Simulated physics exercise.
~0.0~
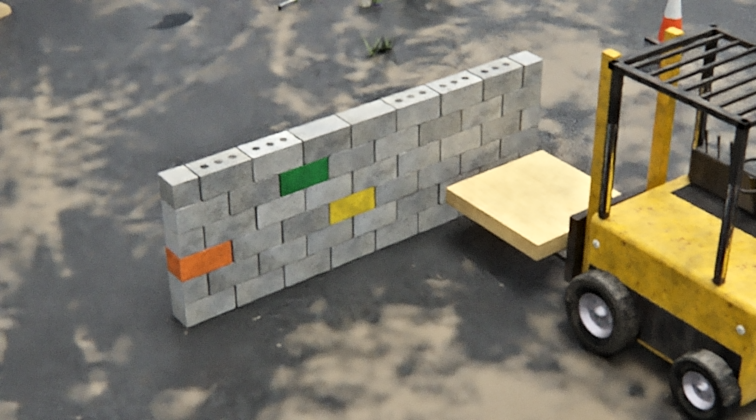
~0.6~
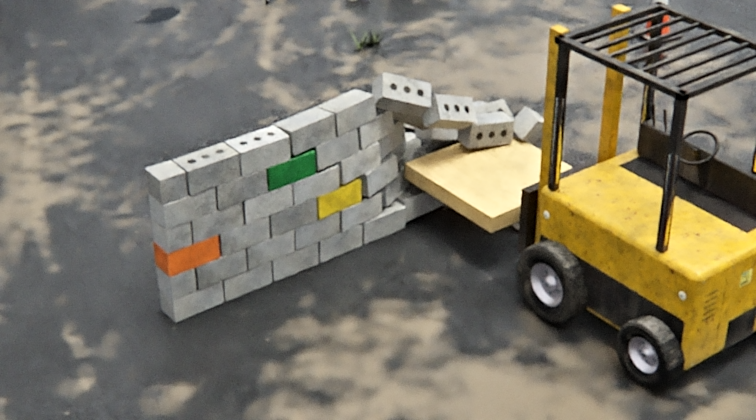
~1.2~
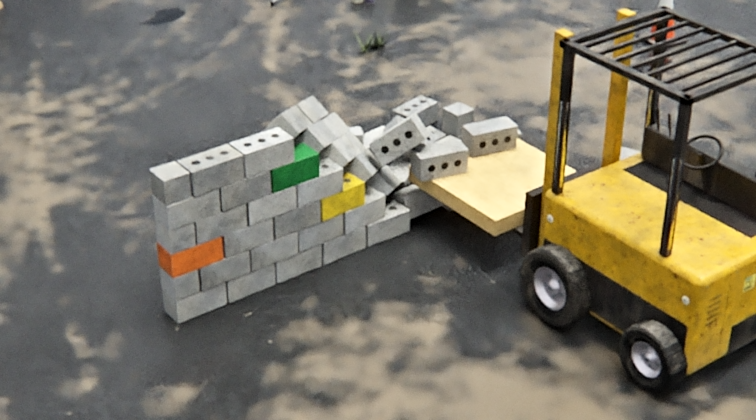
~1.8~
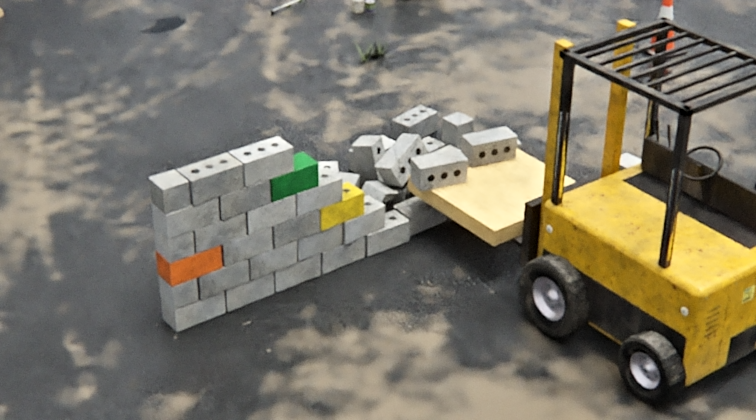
A wall of grey concrete blocks stands on dark, mottled ground, seen from above at an angle, with one orange block low at its left end and a green and a yellow block nearer the middle. To the right, a yellow lift truck with a black overhead cage holds a flat, pale tan case against the wall. The truck pushes left, and the right part of the wall breaks apart, blocks tipping and tumbling around and onto the case. The collapse spreads toward the green and yellow blocks while the truck stands still. Finally, the left part remains upright in a stepped edge, all three coloured blocks still in place, with grey blocks heaped beside and on the case.
